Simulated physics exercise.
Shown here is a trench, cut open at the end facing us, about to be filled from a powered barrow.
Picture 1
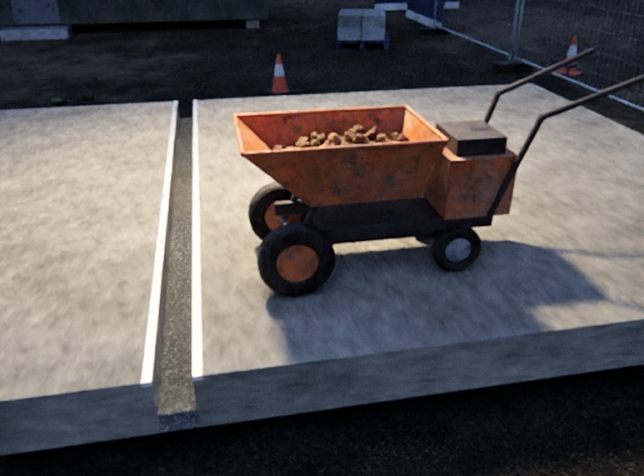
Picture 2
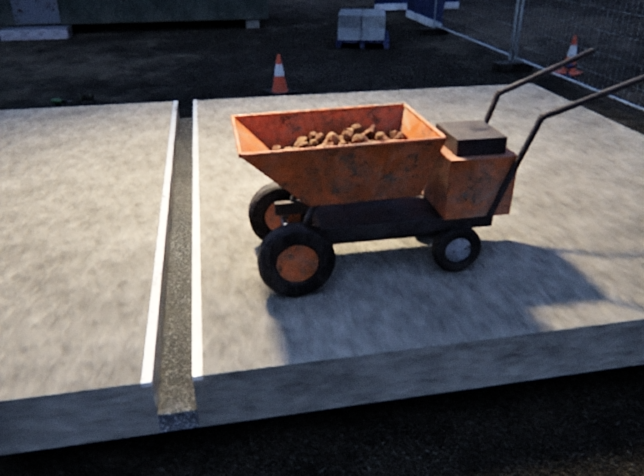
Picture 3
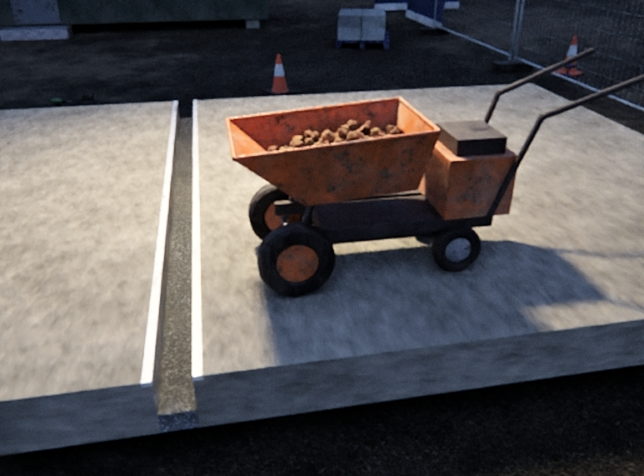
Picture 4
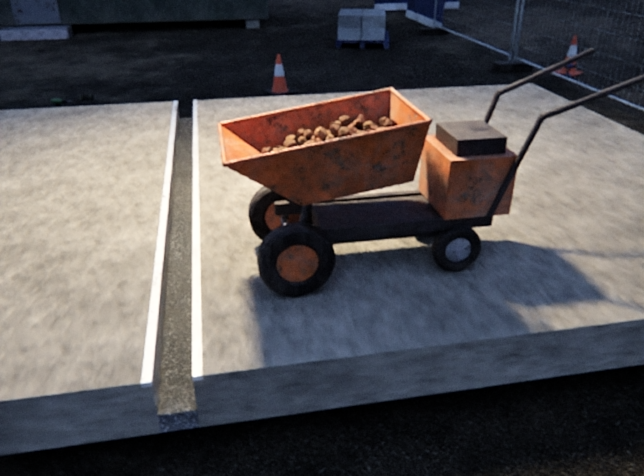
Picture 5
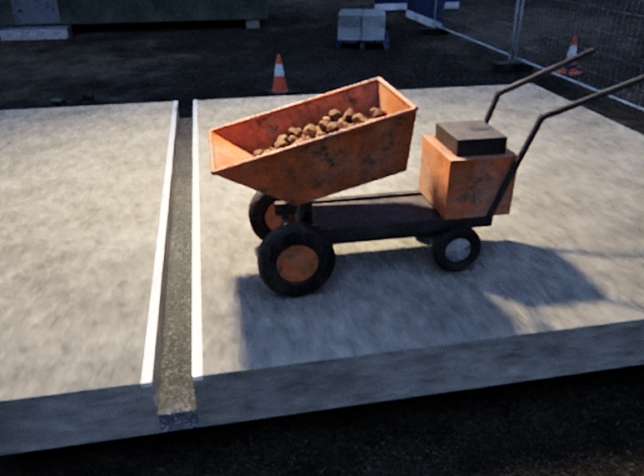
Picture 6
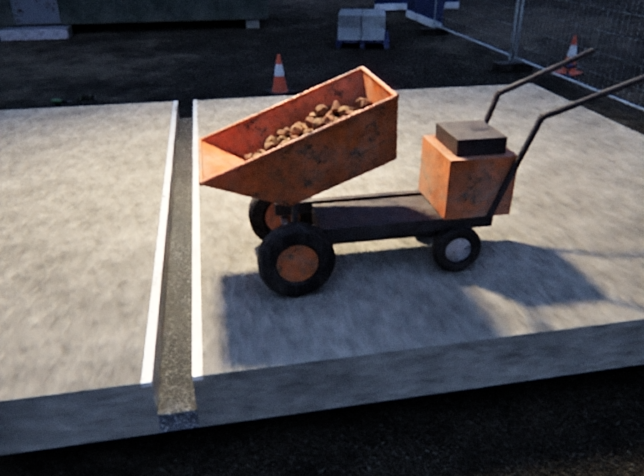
On a pale concrete slab in a dim yard, seen from slightly above and to one side, a narrow trench edged with white lines runs away from the viewer. To its right stands an orange four-wheeled barrow with dark handles and a skip of brown clods, traffic cones behind. The skip shifts left and tilts steadily toward the trench, its rear rising, while the wheels and camera stay still.
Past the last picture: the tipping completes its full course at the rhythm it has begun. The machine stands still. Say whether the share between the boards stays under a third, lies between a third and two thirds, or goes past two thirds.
It stays under a third.
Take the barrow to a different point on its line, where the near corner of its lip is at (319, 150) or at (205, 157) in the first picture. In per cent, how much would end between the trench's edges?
Roughly 50 and 0 percent respectively.
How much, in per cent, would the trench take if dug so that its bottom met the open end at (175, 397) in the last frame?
It works out to some 20 per cent.
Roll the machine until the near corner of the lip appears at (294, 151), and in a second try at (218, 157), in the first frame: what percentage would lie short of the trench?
10 and 0 in a hundred, in that order.
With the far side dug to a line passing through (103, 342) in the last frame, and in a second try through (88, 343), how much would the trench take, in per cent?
The first try comes to close to 90 per cent, the next to 100 per cent.
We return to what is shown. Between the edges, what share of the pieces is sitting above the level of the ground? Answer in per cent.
Close to 10 per cent.
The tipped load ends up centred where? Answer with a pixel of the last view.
The centre comes to rest near (120, 279).
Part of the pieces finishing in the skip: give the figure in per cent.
Some 5 per cent.
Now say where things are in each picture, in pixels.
The first frame shows lip of the skip (243, 155), level; top of the load (356, 152), clay clods; first edge of the trench (197, 331); far edge (151, 336), the trench under half as wide as the skip, and about as deep as wide.
The second frame shows lip of the skip (241, 156), tipped barely; top of the load (358, 142).
The third frame shows lip of the skip (234, 159), tipped barely; top of the load (354, 139).
The fourth frame shows lip of the skip (225, 165), tipped a little; top of the load (368, 136).
The fifth frame shows lip of the skip (213, 173), tipped a little; top of the load (357, 129).
The sixth frame shows lip of the skip (201, 184), tipped clearly; top of the load (350, 117); first edge of the trench (197, 331); far edge (151, 336).
Just after the last frame, skip tipped steeply; every one in the skip.
A moment on, skip tipped right over; roughly half in the skip; about a tenth in or heaped over the trench; roughly half beyond it; just a few falling.
Further on, skip tipped right over; about a tenth in the skip; roughly a quarter in or heaped over the trench; roughly two thirds beyond it.
When it is over, skip tipped right over; about a tenth in the skip; roughly a quarter in or heaped over the trench; roughly two thirds beyond it.
